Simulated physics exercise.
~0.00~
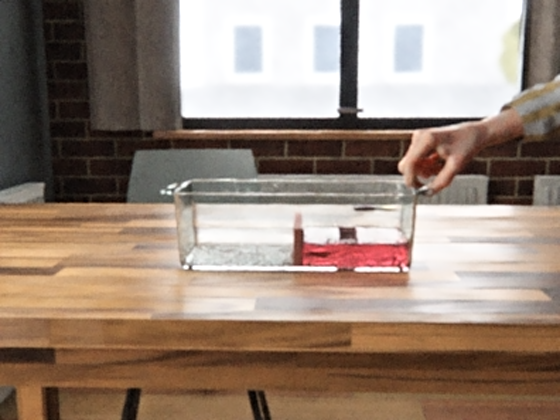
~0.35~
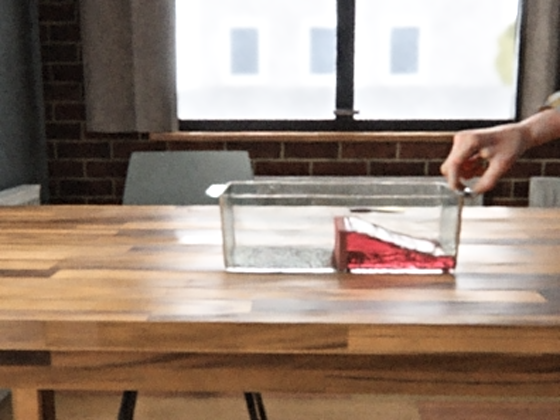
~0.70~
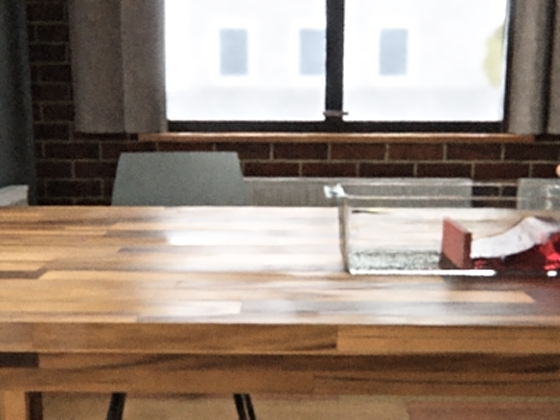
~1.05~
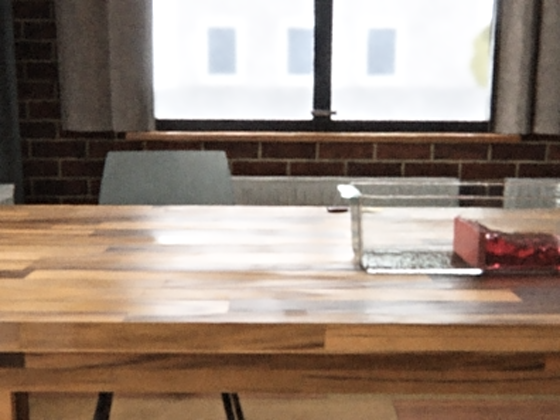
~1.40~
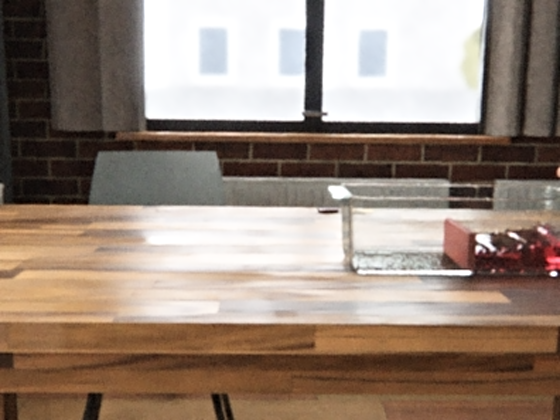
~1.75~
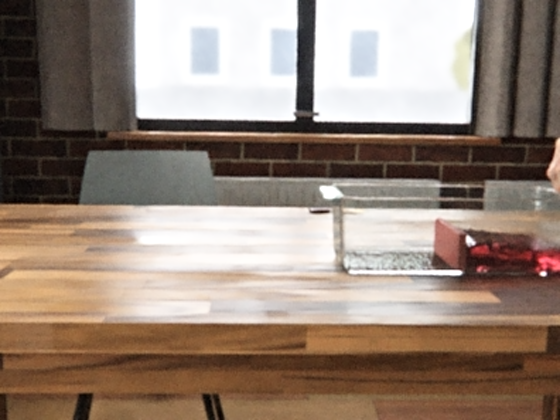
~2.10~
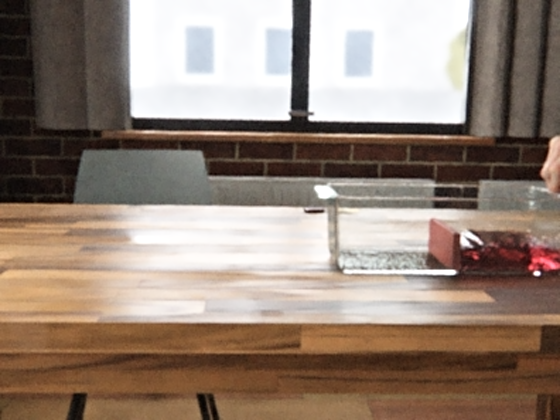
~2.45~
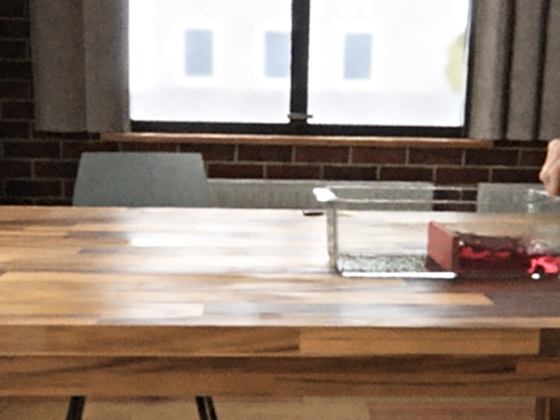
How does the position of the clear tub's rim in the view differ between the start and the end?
At the start the rim is near the middle of the view, and by the end it is over at the right side, with its right end out of view.
